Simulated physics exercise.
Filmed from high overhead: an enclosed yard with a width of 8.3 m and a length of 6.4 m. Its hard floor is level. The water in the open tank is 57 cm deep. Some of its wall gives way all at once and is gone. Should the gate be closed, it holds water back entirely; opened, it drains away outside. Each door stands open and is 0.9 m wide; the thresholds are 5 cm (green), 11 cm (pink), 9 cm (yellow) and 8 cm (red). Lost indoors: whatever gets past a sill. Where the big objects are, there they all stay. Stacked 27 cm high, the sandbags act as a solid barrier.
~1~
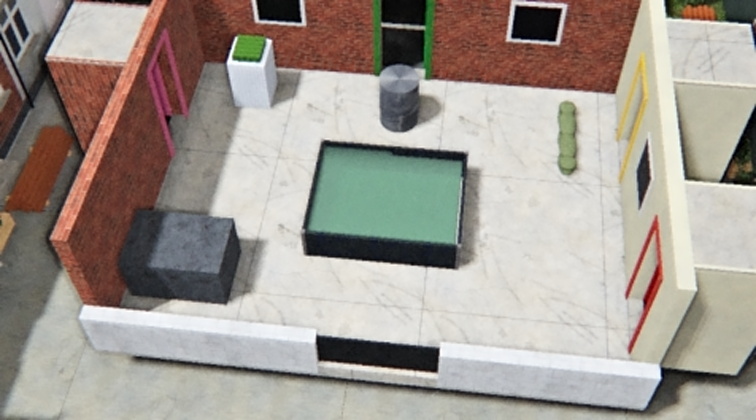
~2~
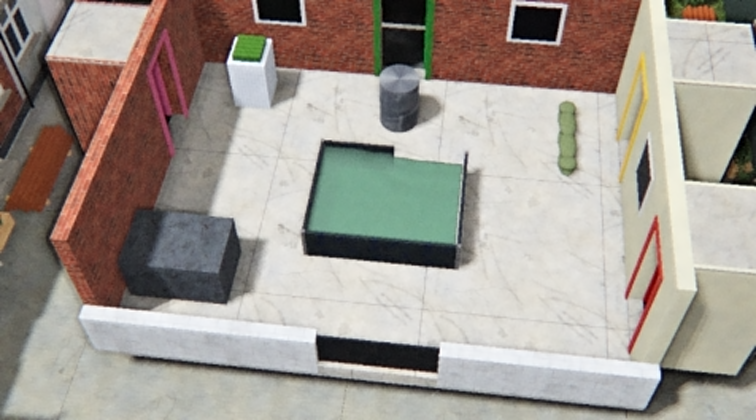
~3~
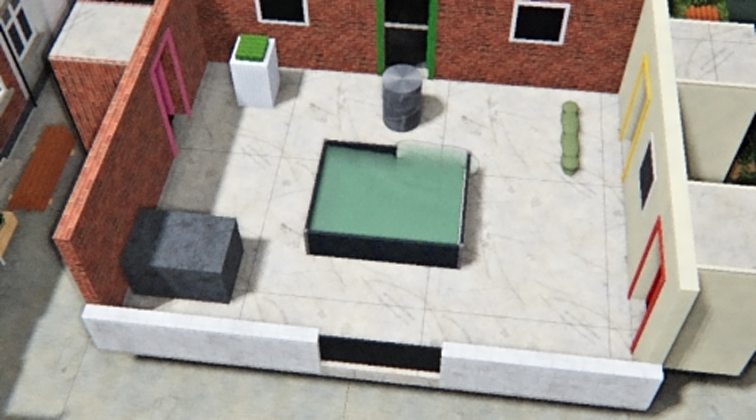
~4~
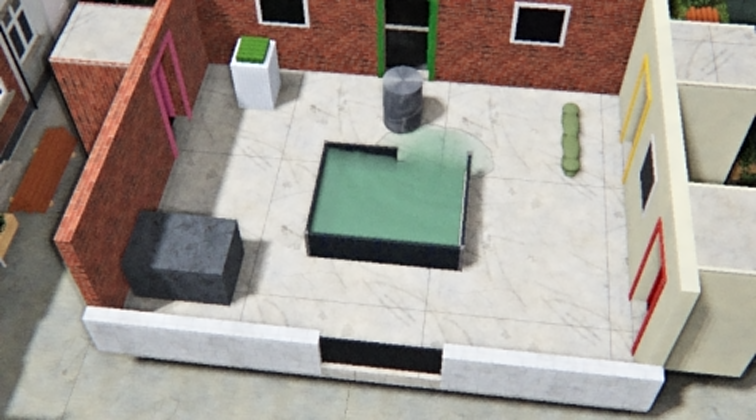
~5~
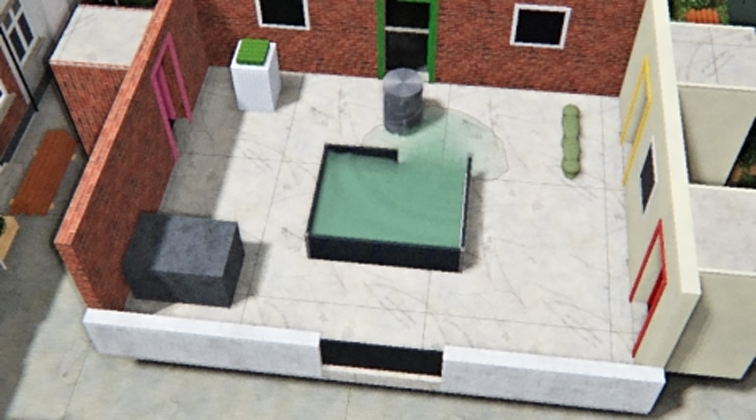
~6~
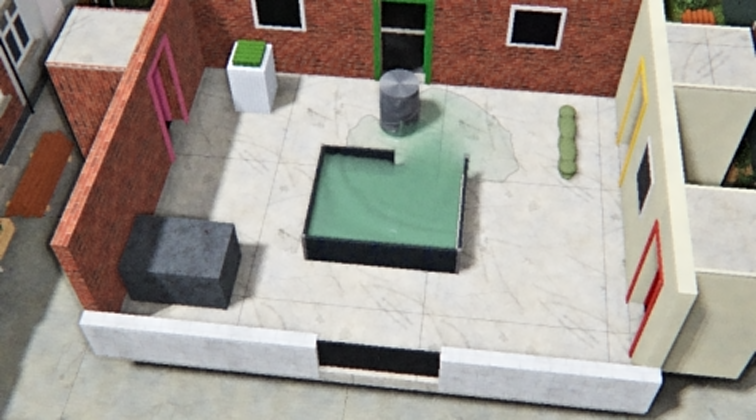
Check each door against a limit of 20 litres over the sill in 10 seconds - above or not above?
One by one: At the green door the total will be higher than the limit, at the pink door the total will be lower than the limit, at the yellow door the total will be lower than the limit, at the red door the total will be lower than the limit.
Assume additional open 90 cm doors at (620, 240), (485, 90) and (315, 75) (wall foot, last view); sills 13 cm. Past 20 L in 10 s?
In sequence the answers are less than that, more than that and less than that.
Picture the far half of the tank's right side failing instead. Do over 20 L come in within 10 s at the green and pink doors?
The green door comes out less than that and the pink door less than that.
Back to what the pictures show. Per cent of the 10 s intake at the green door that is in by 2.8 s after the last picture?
About 55%.
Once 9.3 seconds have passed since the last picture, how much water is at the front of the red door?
It comes to near 9.5 cm.
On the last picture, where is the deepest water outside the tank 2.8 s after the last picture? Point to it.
In the final picture, near (604, 100).
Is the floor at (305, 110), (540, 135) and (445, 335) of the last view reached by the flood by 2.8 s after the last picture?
Status of the three spots: Inundated, inundated, free of it.
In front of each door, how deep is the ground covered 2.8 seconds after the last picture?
Green 11 cm, pink 0 cm, yellow 8 cm, red 0 cm.
Then, 0.7 s after the last picture water covers 15 % of the floor and is deepest (34 cm) near (467, 90); green door 9 cm at the sill, 2 L in, pink door not reached, yellow door not reached, red door not reached.
Then, 1.5 s after the last picture water covers 25 % of the floor and is deepest (35 cm) near (458, 89); green door 13 cm at the sill, 17 L in, pink door not reached, yellow door not reached, red door not reached.
Then, 2.8 s after the last picture water covers 40 % of the floor and is deepest (33 cm) near (604, 100); green door 11 cm at the sill, 52 L in, pink door not reached, yellow door 8 cm at the sill, 0 L in, red door not reached.
Then, 5.3 s after the last picture water covers 70 % of the floor and is deepest (18 cm) near (604, 107); green door 8 cm at the sill, 83 L in, pink door 8 cm at the sill, 0 L in, yellow door 7 cm at the sill, 1 L in, red door 4 cm at the sill, 0 L in.
Then, 9.3 s after the last picture water covers 95 % of the floor and is deepest (10 cm) near (581, 305); green door 5 cm at the sill, 98 L in, pink door 5 cm at the sill, 0 L in, yellow door 4 cm at the sill, 1 L in, red door 10 cm at the sill, 6 L in.
